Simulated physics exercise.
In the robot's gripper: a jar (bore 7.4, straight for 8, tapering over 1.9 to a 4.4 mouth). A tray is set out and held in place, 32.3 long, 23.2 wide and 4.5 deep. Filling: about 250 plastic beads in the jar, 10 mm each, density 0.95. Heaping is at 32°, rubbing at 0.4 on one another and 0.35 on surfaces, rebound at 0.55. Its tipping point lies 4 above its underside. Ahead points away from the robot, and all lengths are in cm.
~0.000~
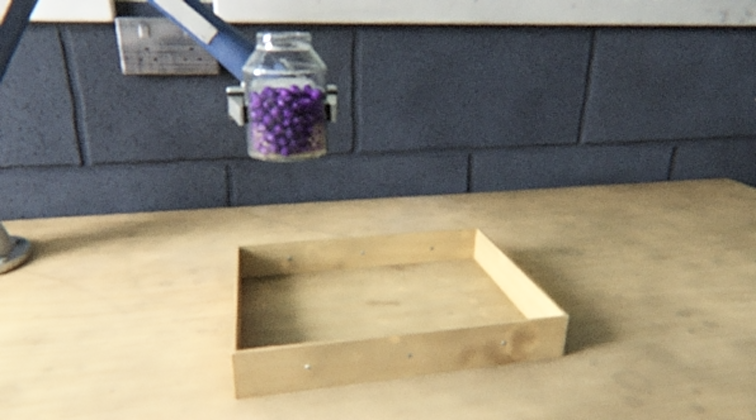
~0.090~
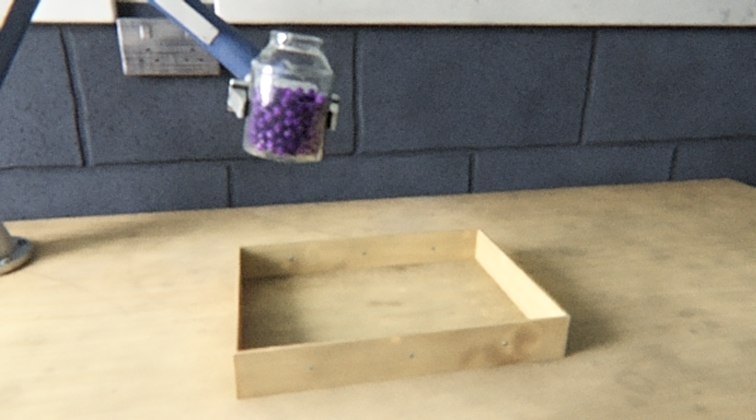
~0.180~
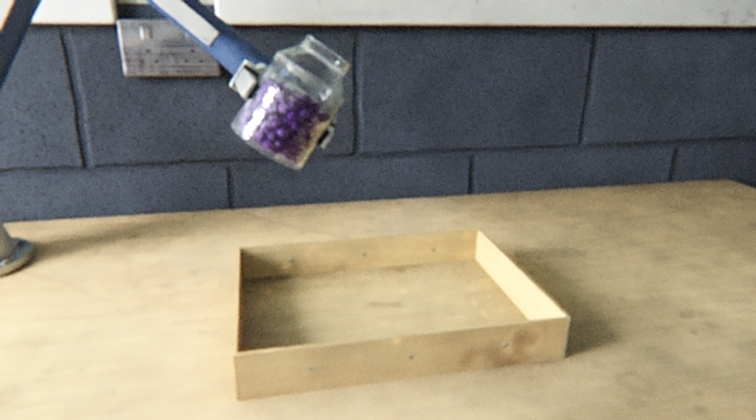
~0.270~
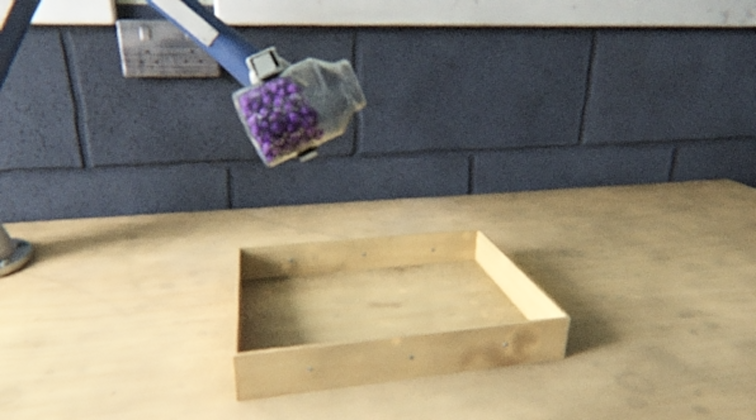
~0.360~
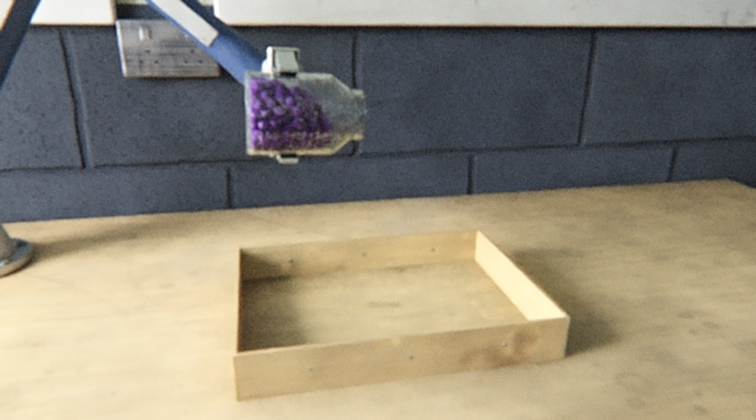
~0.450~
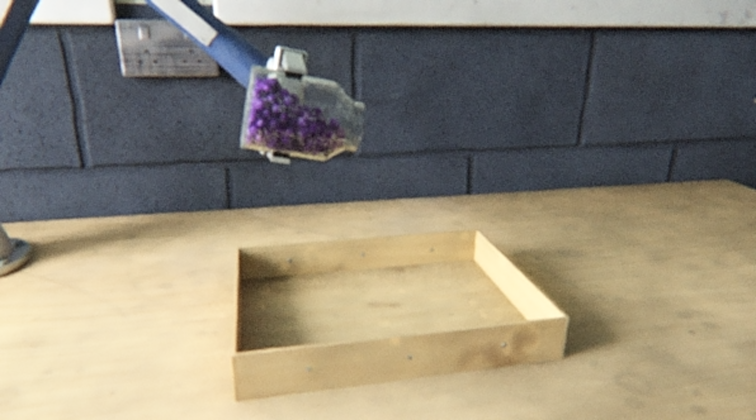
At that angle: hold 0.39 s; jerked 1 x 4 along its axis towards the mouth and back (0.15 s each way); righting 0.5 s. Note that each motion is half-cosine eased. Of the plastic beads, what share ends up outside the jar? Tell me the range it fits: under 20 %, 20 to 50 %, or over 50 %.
It fits under 20 %.
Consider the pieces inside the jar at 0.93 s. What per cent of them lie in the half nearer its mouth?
Something near 55 in a hundred.
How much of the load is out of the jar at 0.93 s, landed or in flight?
About 5 percent.
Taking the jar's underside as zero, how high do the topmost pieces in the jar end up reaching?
I'd put it at about 7.0 cm from the underside.
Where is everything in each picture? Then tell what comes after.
In the first frame, jar middle at (287, 112), upright; upper third of the load around (286, 103), from x 255 to 320, top at y 90; 246 in the jar.
In the second frame, jar middle at (288, 113), tipped 10°; upper third of the load around (285, 102), from x 255 to 325, top at y 90.
In the third frame, jar middle at (288, 114), tipped 35°; upper third of the load around (279, 104), from x 245 to 325, top at y 80.
In the fourth frame, jar middle at (288, 114), tipped 67°; upper third of the load around (278, 100), from x 245 to 320, top at y 80.
In the fifth frame, jar middle at (288, 114), tipped 92°; upper third of the load around (275, 98), from x 255 to 325, top at y 80.
In the sixth frame, jar middle at (287, 114), tipped 102°; upper third of the load around (271, 105), from x 250 to 340, top at y 80; 246 in the jar.
By 0.93 s, tipped 102°, highest piece 26 above the table; 236 in the jar, 10 in the tray.
By 1.40 s, tipped 47°, highest piece 28 above the table; 229 in the jar, 16 in the tray, 1 in flight or on a rim.
By 1.84 s, upright, highest piece 27 above the table; 229 in the jar, 17 in the tray.
By 2.54 s, upright, highest piece 27 above the table; 229 in the jar, 17 in the tray.
Final count, 229 in the jar, 17 in the tray. That is 7 % outside the jar.
